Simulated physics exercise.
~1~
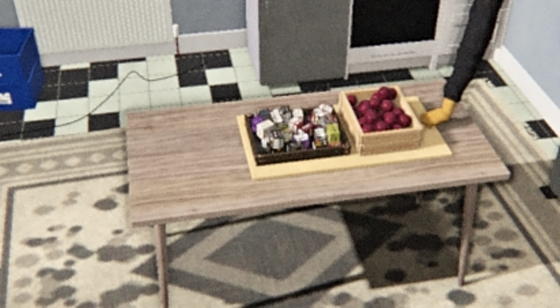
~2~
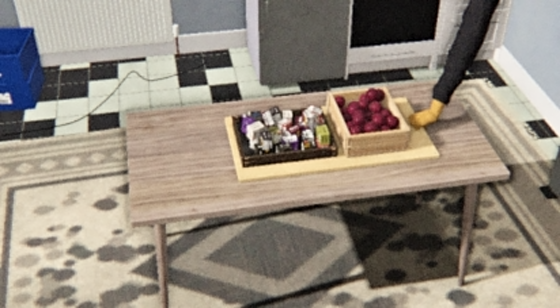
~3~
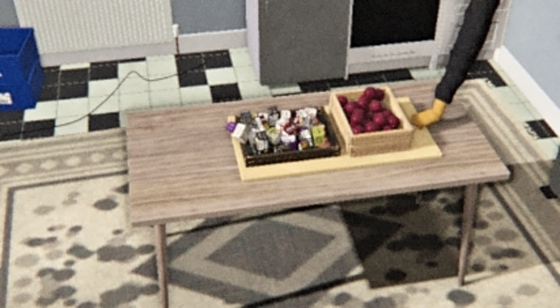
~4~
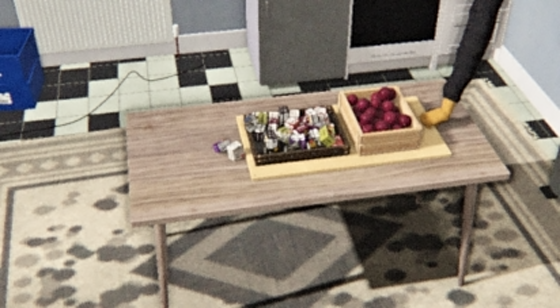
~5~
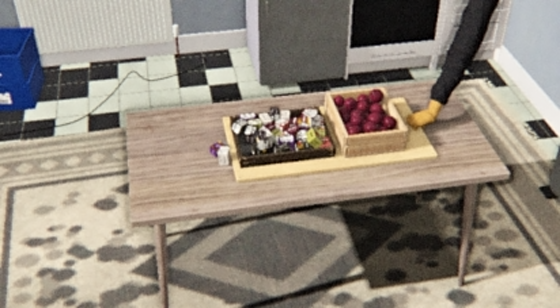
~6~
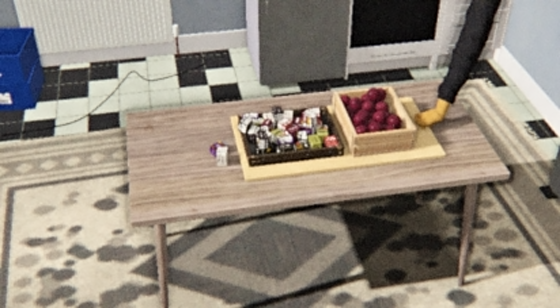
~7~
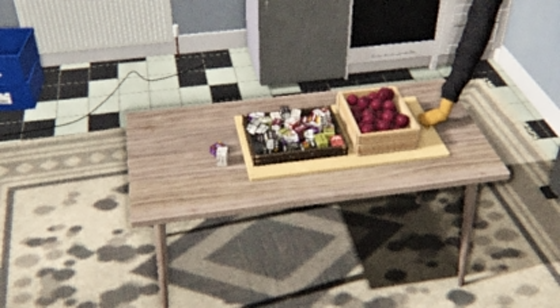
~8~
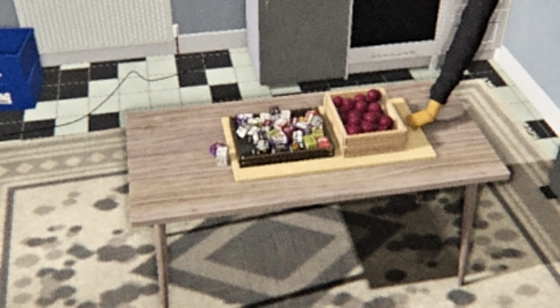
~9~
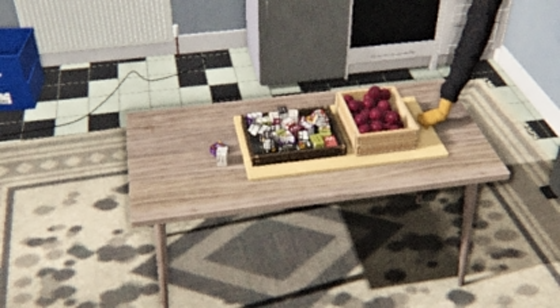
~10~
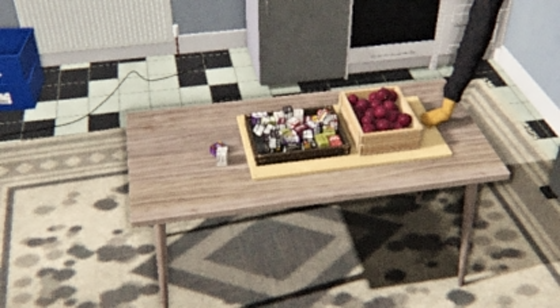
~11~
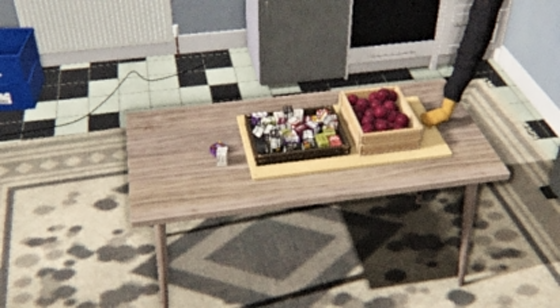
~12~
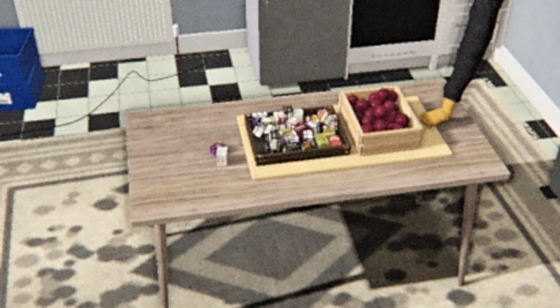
Gloved hand shaking a board with two tubs side to side, two small cartons spilling left onto the table, red onions staying in.
